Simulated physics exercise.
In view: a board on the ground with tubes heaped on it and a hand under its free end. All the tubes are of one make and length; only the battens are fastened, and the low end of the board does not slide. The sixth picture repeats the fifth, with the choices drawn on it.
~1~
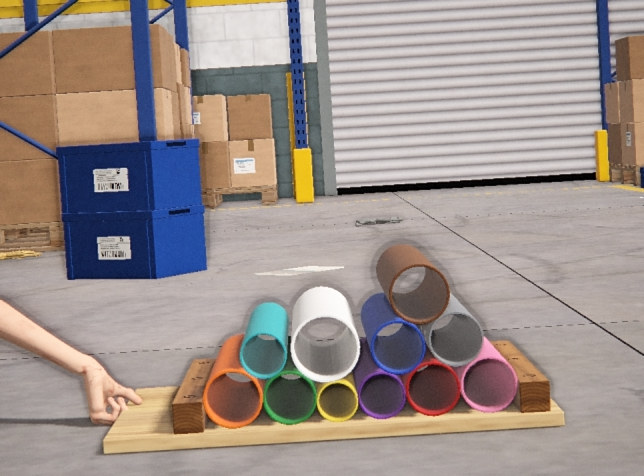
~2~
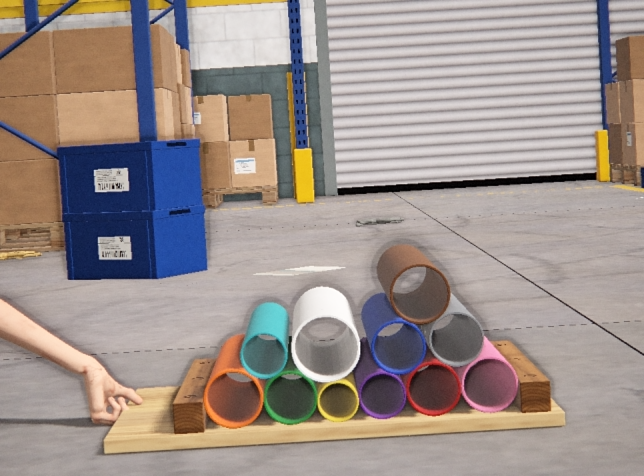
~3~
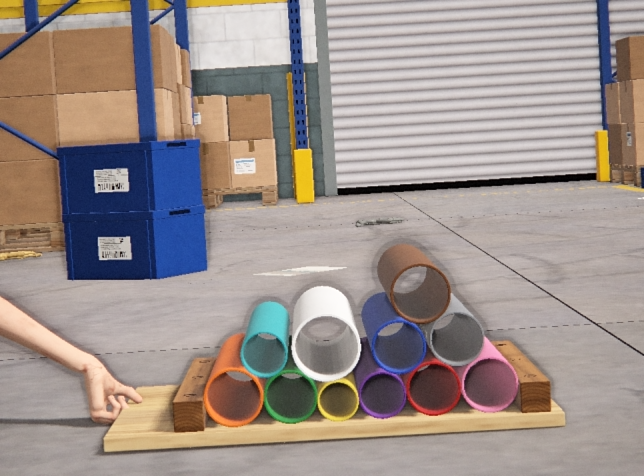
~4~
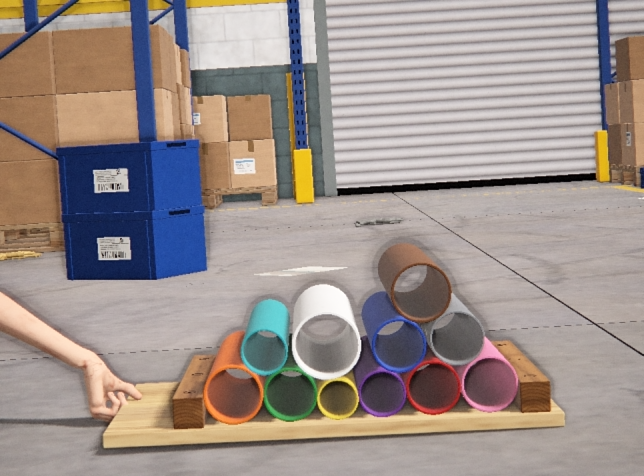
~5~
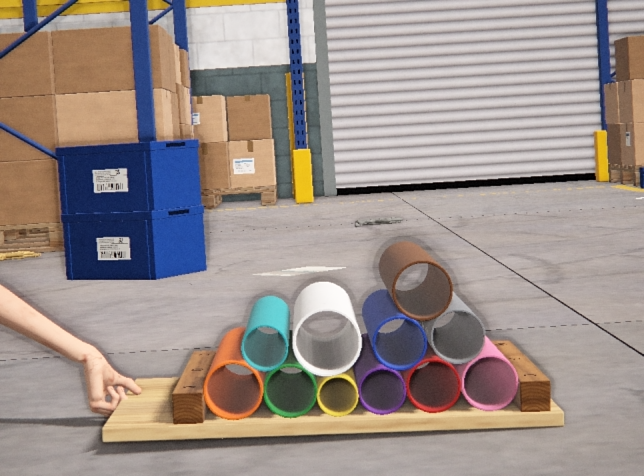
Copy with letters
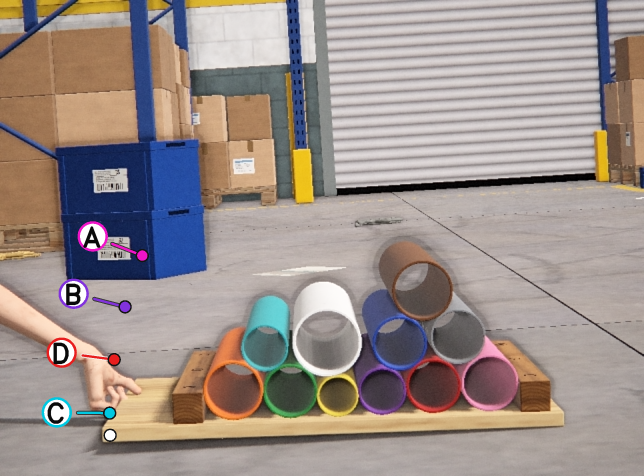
In this clip, a hand at the left end of a wooden board raises that end very slightly, while the colourful tubes stacked between two wooden battens stay in nearly the same arrangement on a warehouse floor.
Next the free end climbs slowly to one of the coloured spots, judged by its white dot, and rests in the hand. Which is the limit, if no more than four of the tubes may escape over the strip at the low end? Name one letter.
Raise it to A.
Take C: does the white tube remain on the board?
Yes.
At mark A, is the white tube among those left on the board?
Yes.
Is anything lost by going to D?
No.
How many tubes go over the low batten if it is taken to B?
The count is none.
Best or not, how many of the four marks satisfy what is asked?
The number is four.
On the marked copy, A at (142, 256); B at (125, 307); C at (110, 413); D at (114, 360); the white dot at (110, 436).
Following A. Soon after the start, board at 16°.
Later, board at 25°.
In the end, board at 25°, none over the low batten.
As for the rest, B none over the low batten; C none over the low batten; D none over the low batten.
